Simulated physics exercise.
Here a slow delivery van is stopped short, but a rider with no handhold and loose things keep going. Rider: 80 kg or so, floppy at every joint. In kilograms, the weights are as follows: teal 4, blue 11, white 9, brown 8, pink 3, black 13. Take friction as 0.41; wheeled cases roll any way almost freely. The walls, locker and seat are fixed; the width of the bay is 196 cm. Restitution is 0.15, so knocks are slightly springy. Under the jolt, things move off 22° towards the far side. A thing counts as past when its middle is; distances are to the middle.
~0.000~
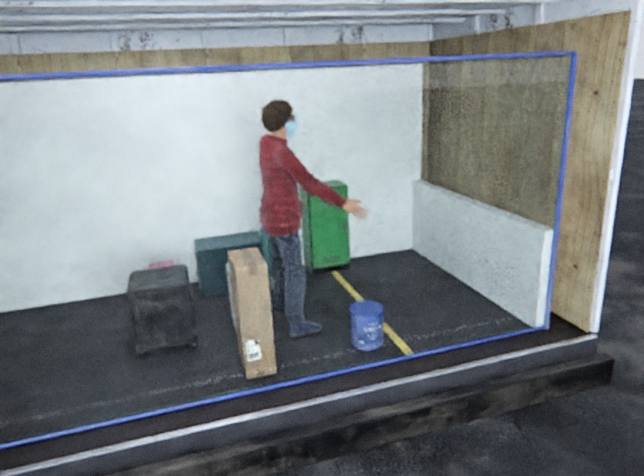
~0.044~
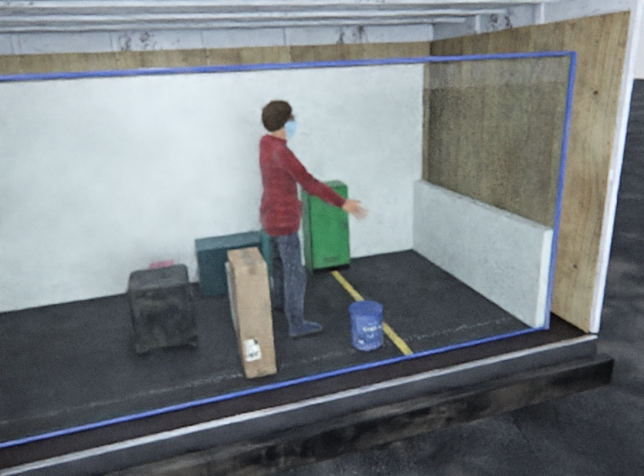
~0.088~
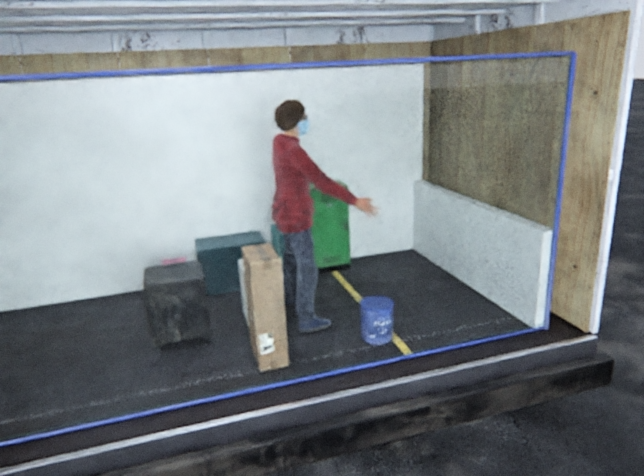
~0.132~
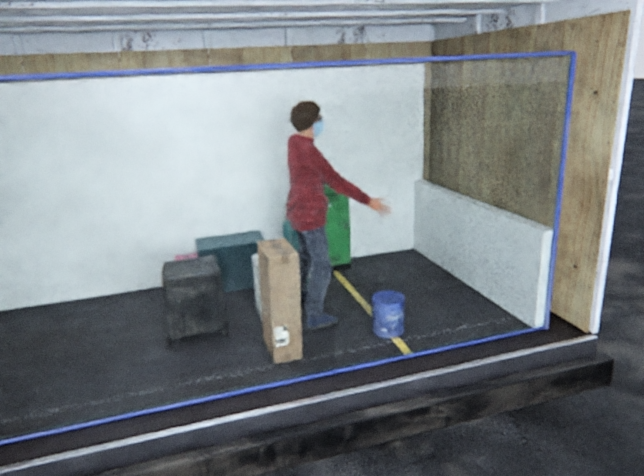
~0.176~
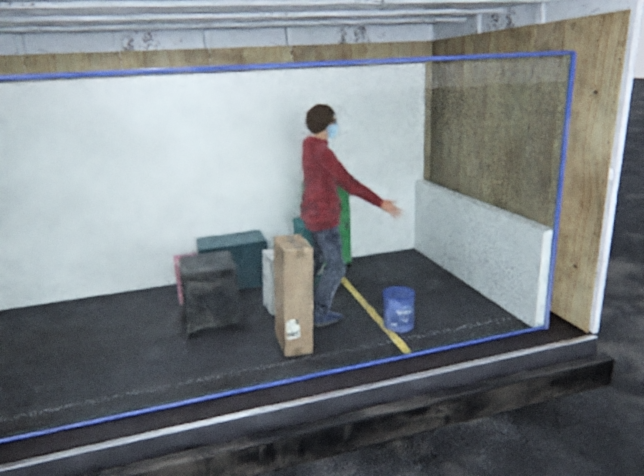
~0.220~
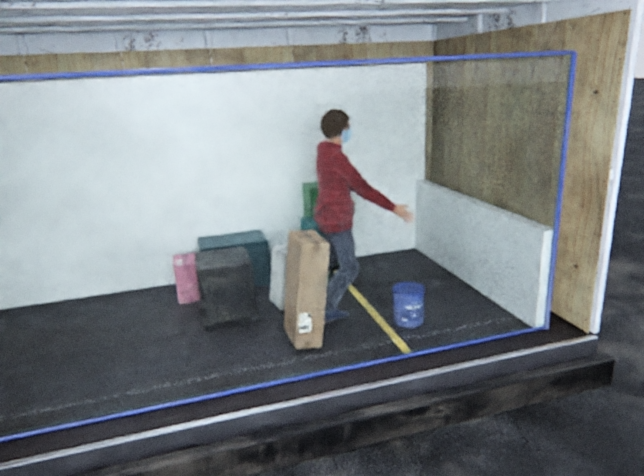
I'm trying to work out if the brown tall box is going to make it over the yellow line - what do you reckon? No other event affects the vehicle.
Result: Line overstepped.
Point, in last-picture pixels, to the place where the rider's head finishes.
It ends up around (440, 247), more or less.
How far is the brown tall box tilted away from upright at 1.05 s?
Roughly 90°.
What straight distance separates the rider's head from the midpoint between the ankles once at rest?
Roughly 70 cm apart.
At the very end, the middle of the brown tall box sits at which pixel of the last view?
End point, final frame: Around (425, 309).
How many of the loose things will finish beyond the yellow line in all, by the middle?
The answer is 3 of them.
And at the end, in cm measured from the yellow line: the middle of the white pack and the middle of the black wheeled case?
White pack, 10 centimetres short; black wheeled case, 50 centimetres short.
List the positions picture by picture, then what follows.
Brown tall box (252, 312), rider's head (277, 130), black wheeled case (164, 310), yellow line (404, 347), in the first frame.
Brown tall box (251, 312), rider's head (277, 130), black wheeled case (164, 309), in the second frame.
Brown tall box (265, 306), rider's head (290, 130), black wheeled case (178, 304), in the third frame.
Brown tall box (280, 300), rider's head (305, 130), black wheeled case (195, 298), in the fourth frame.
Brown tall box (293, 294), rider's head (319, 132), black wheeled case (210, 293), in the fifth frame.
Brown tall box (305, 289), rider's head (334, 137), black wheeled case (226, 287), yellow line (403, 346). Everything loose set off at about 3.0 m/s, in the sixth frame.
After 0.40 s the brown tall box is 24 cm short of the yellow line, tilted 40°, near (347, 279) in the last picture's view; the rider's head 34 cm past the yellow line.
After 0.65 s the brown tall box is 14 cm past the yellow line, tilted 90°, near (390, 288) in the last picture's view; the rider's head 82 cm past the yellow line.
After 1.05 s the brown tall box is 29 cm past the yellow line, tilted 90°, near (413, 291) in the last picture's view; the rider's head 73 cm past the yellow line.
At rest, 3.3 s, teal tall box crosses the yellow line; blue bucket crosses the yellow line; white pack stops short of the yellow line; brown tall box crosses the yellow line; pink pack stops short of the yellow line; black wheeled case stops short of the yellow line; rider's hips cross the yellow line; rider's head crosses the yellow line.
